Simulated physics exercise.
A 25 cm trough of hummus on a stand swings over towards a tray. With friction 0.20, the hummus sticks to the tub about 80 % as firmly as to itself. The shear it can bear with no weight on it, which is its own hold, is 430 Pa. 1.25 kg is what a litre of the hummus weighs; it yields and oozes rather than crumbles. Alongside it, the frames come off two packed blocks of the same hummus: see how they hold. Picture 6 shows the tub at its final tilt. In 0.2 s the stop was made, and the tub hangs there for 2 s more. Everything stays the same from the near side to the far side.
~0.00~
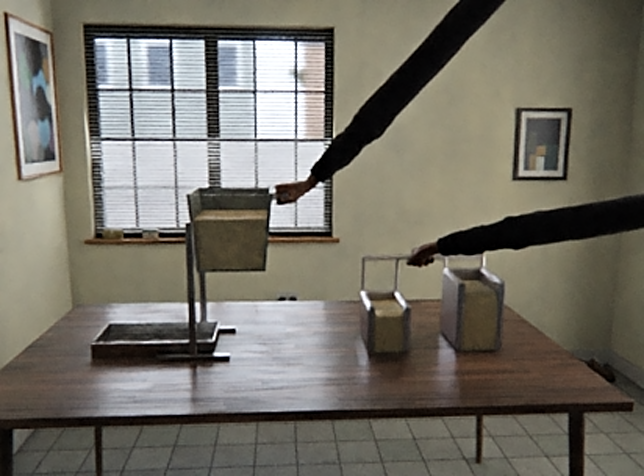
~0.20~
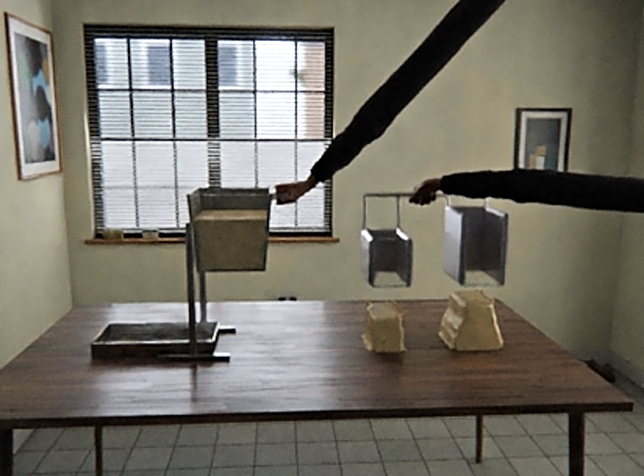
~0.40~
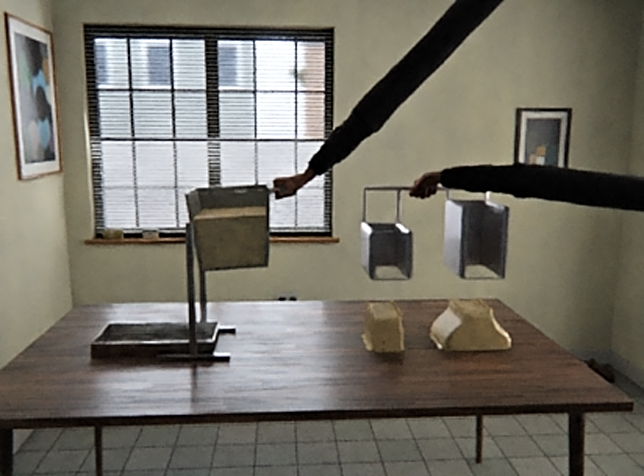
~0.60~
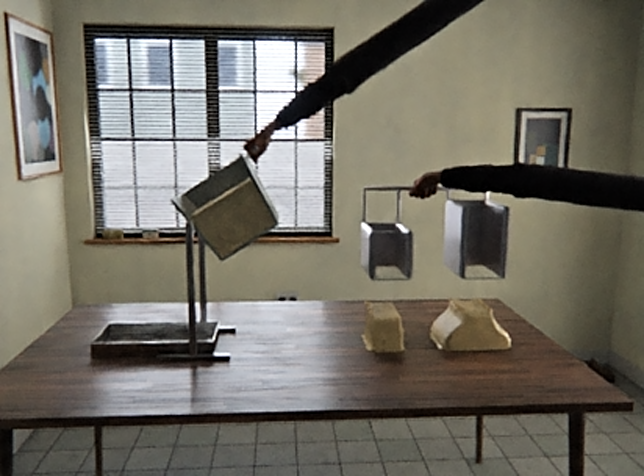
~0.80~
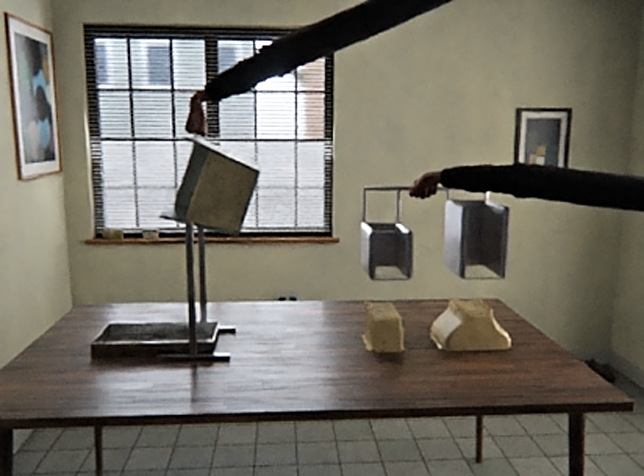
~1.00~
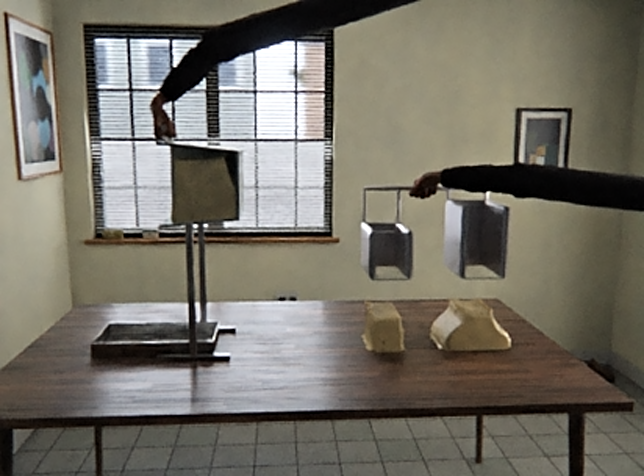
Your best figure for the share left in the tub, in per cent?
I would say about 54 %.
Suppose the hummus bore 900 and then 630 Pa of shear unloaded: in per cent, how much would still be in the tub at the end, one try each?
100 in a hundred, followed by 75 in a hundred.
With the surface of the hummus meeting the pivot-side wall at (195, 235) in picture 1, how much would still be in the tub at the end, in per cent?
That gives some 85 %.
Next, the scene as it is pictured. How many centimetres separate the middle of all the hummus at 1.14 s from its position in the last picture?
Displacement noted: Approx. 5 cm... about that.
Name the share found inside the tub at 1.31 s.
Some 65 per cent.
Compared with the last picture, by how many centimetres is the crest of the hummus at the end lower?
Roughly 11 cm.
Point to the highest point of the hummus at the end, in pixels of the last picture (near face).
Peak location: Approx. (218, 191).
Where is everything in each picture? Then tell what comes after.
In the first frame, handle-side rim at (269, 194), tilt 0 degrees; highest point of the hummus at (263, 218); test blocks 13 cm, 21 cm high (left to right).
In the second frame, handle-side rim at (269, 194), tilt 0 degrees; highest point of the hummus at (263, 218); test blocks 13 cm, 17 cm high (left to right).
In the third frame, handle-side rim at (267, 189), tilt 4 degrees; highest point of the hummus at (261, 214); test blocks 13 cm, 13 cm high (left to right).
In the fourth frame, handle-side rim at (239, 156), tilt 33 degrees; highest point of the hummus at (248, 182); test blocks 13 cm, 13 cm high (left to right).
In the fifth frame, handle-side rim at (185, 139), tilt 71 degrees; highest point of the hummus at (209, 153); test blocks 13 cm, 13 cm high (left to right).
In the sixth frame, handle-side rim at (157, 145), tilt 89 degrees; highest point of the hummus at (220, 158); test blocks 13 cm, 13 cm high (left to right).
By 1.14 s, the tub is at 89 degrees and holds 93 %.
By 1.31 s, the tub is at 89 degrees and holds 65 %.
By 1.48 s, the tub is at 89 degrees and holds 55 %.
By 1.65 s, the tub is at 89 degrees and holds 54 %.
By 3.00 s, at the end, the tub is at 89 degrees and holds 54 %.
